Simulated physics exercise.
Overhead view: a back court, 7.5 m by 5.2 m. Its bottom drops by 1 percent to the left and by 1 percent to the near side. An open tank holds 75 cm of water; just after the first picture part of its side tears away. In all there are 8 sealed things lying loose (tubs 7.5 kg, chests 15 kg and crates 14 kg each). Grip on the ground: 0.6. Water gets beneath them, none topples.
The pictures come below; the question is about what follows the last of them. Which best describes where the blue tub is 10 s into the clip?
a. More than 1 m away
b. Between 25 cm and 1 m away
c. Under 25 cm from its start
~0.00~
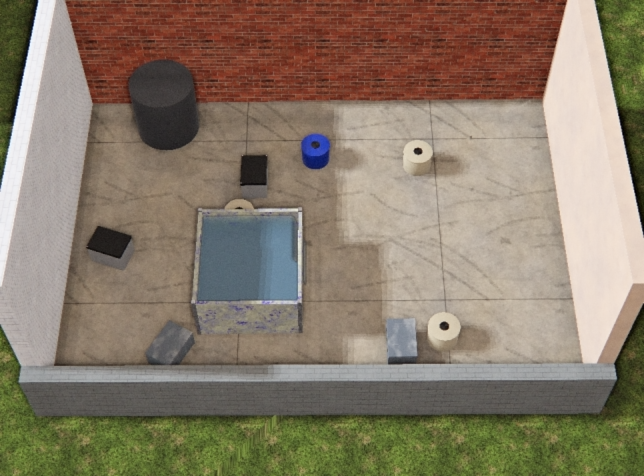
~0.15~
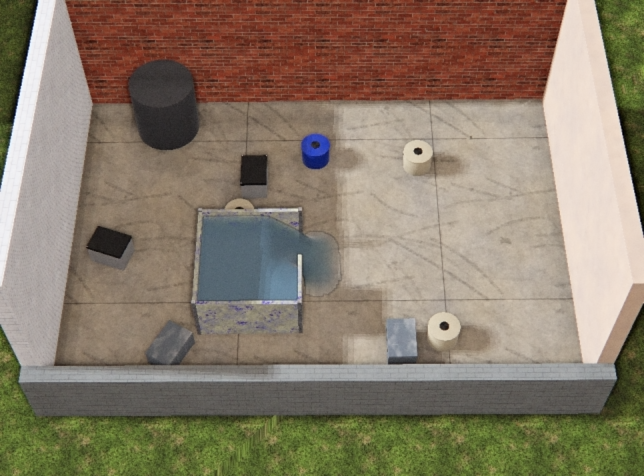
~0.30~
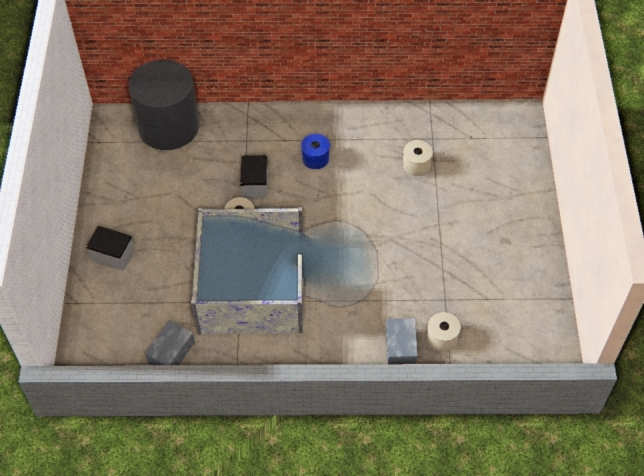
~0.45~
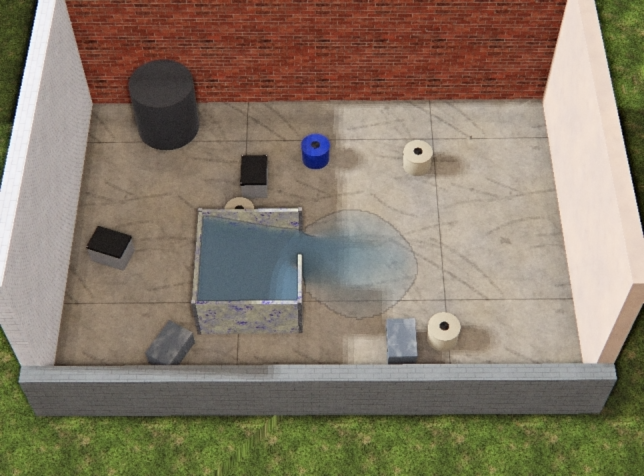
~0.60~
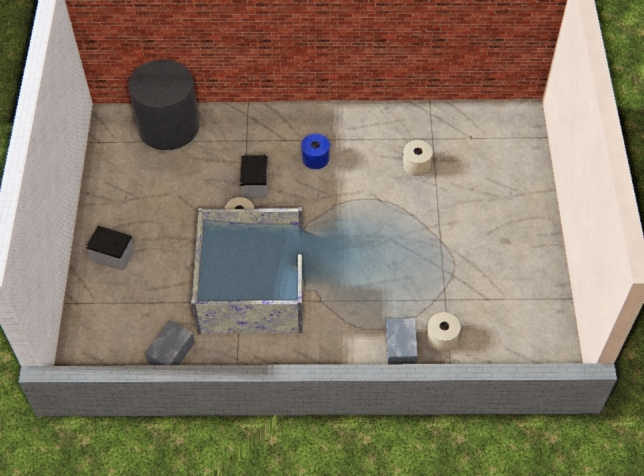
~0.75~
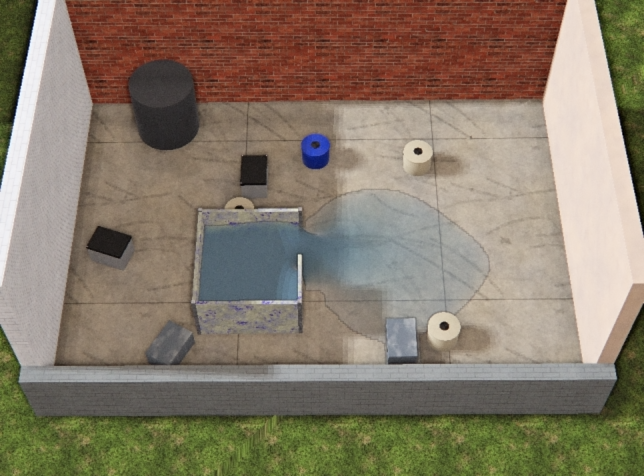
The answer is b.
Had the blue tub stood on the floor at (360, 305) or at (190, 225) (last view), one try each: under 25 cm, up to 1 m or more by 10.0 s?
Outcomes in order: It is shifted a bit; it sits still.
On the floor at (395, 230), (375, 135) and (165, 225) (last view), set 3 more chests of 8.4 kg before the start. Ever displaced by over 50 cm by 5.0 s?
Order as asked - farther, not as far, not as far.
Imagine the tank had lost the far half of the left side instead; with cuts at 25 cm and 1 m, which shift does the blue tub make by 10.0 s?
Outcome for the blue tub: No real movement.
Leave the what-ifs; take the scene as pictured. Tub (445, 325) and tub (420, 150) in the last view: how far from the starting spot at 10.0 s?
Taken in order, the shifts are 200 cm and 300 cm.
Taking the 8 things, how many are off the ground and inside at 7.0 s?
I count 1.
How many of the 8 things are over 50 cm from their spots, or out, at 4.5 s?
The answer is 3.
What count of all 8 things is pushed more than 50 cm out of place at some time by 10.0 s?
My count gives 5.
After 2.0 s the blue tub is near (316, 145), 0.0 m from its start, aground; 0 afloat.
After 4.5 s the blue tub is near (316, 145), 0.0 m from its start, aground; 2 afloat.
After 7.0 s the blue tub is near (292, 154), 0.4 m from its start, aground; 1 afloat.
After 10.0 s the blue tub is near (282, 156), 0.6 m from its start, aground; 3 afloat.
